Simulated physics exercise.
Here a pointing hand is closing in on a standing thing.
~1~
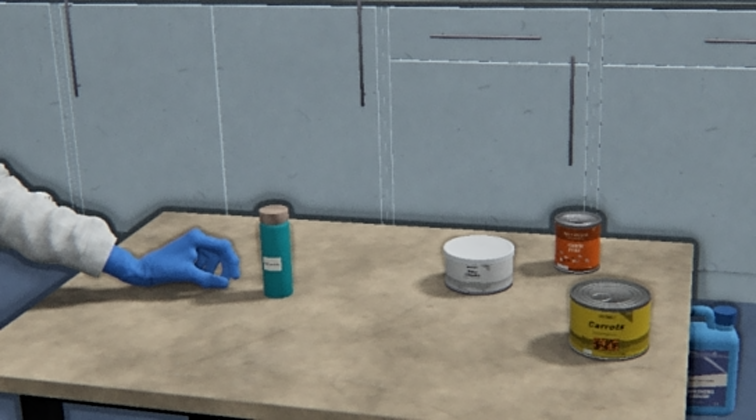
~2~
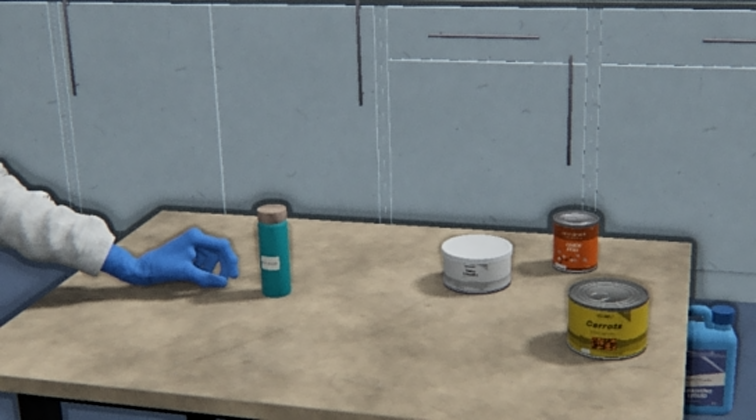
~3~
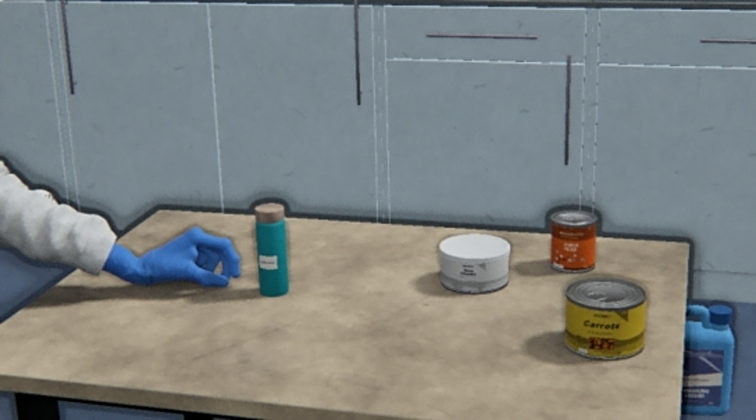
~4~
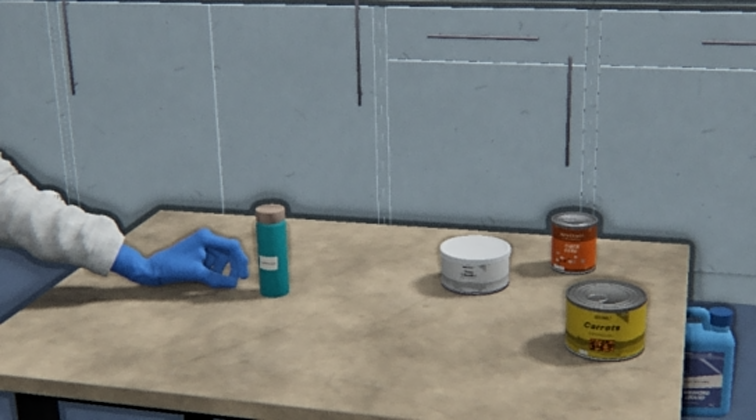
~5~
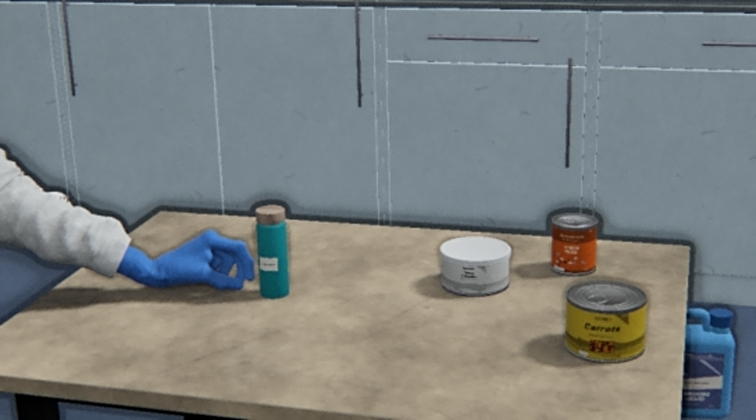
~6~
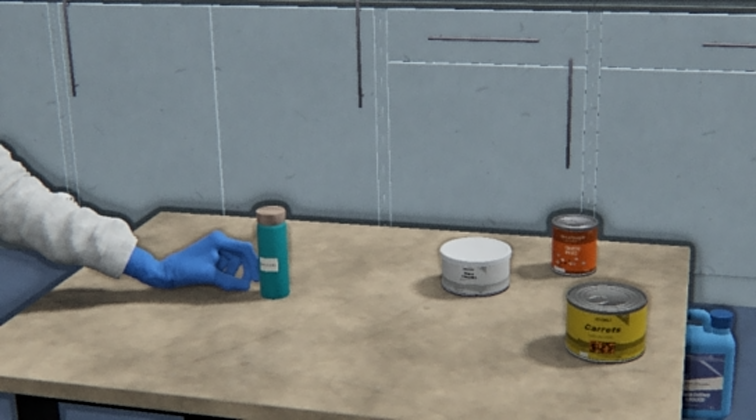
On a lab tabletop, a blue-gloved hand inches right toward a standing turquoise shaker, with a white bowl and two cans nearby.
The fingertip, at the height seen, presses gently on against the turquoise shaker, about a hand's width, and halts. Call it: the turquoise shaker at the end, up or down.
Up.
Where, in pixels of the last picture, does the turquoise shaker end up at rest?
Roughly (354, 259).
Then, 0.20 s on from there, turquoise shaker shifted a little near (284, 254).
Then, 0.50 s on from there, turquoise shaker shifted about its own width near (308, 255).
Then, 0.80 s on from there, turquoise shaker shifted well along near (333, 257).
Then, 1.00 s on from there, turquoise shaker shifted well along near (349, 259).
In the end, moved from the start, turquoise shaker. At the end, from the last picture's camera, turquoise shaker near (354, 258).
